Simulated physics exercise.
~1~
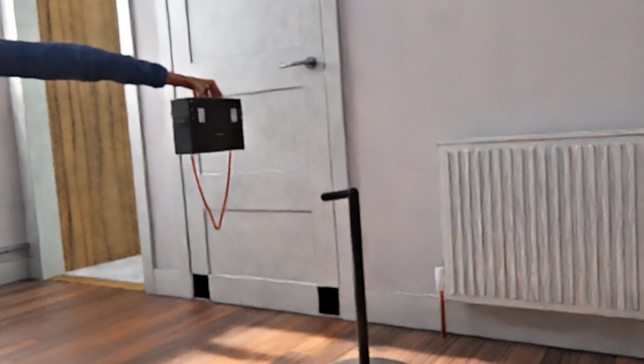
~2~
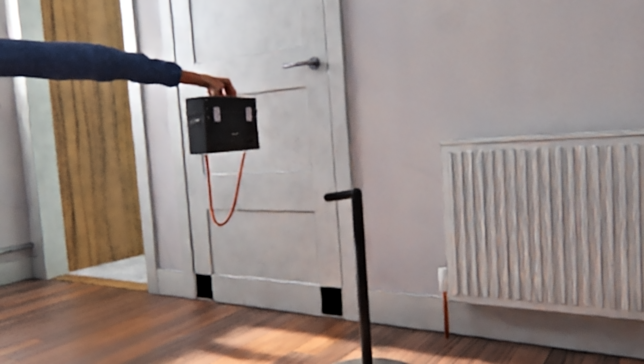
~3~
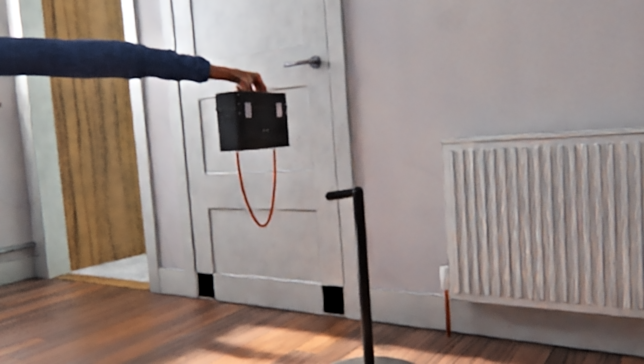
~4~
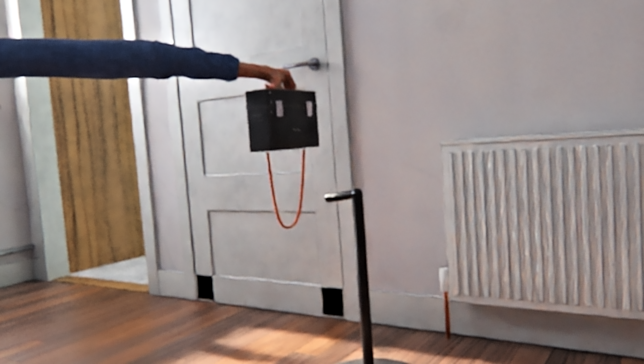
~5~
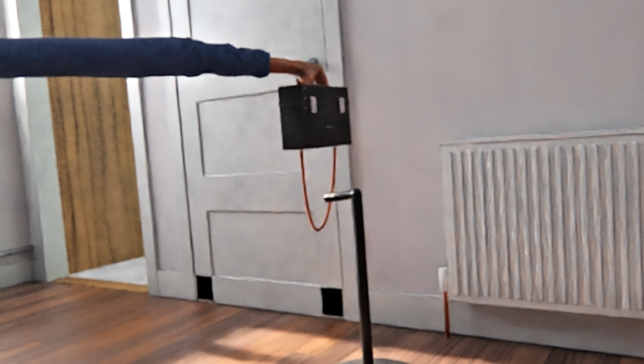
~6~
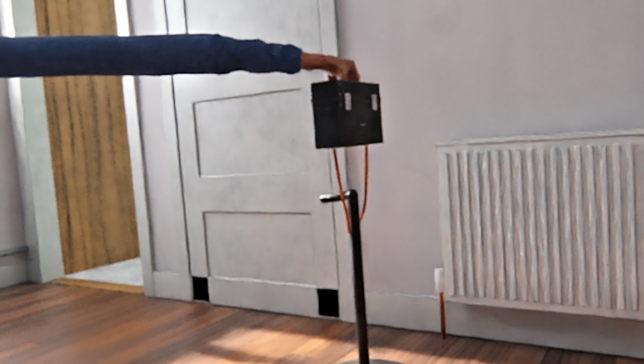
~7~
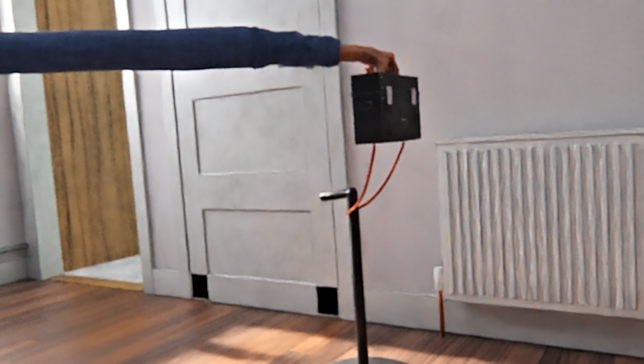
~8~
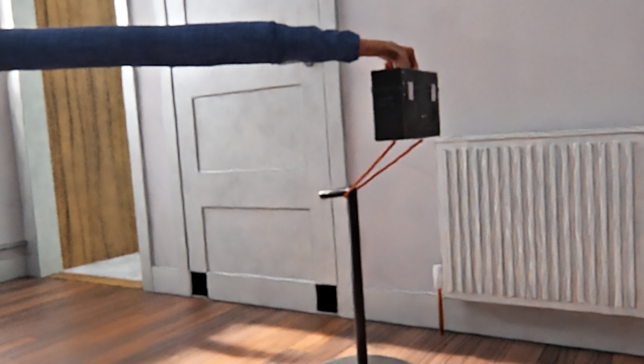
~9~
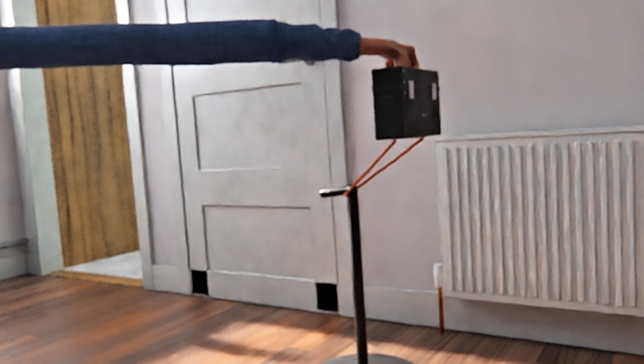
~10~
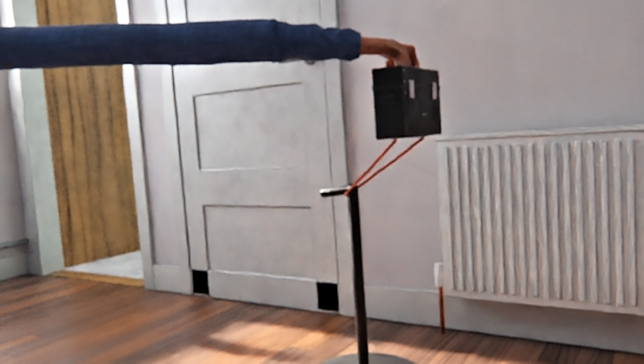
A black case with a trailing red loop was carried to the right by an outstretched hand, passing over a dark post, until the loop caught round the post and pulled tight, stopping the case just beyond it, still held.
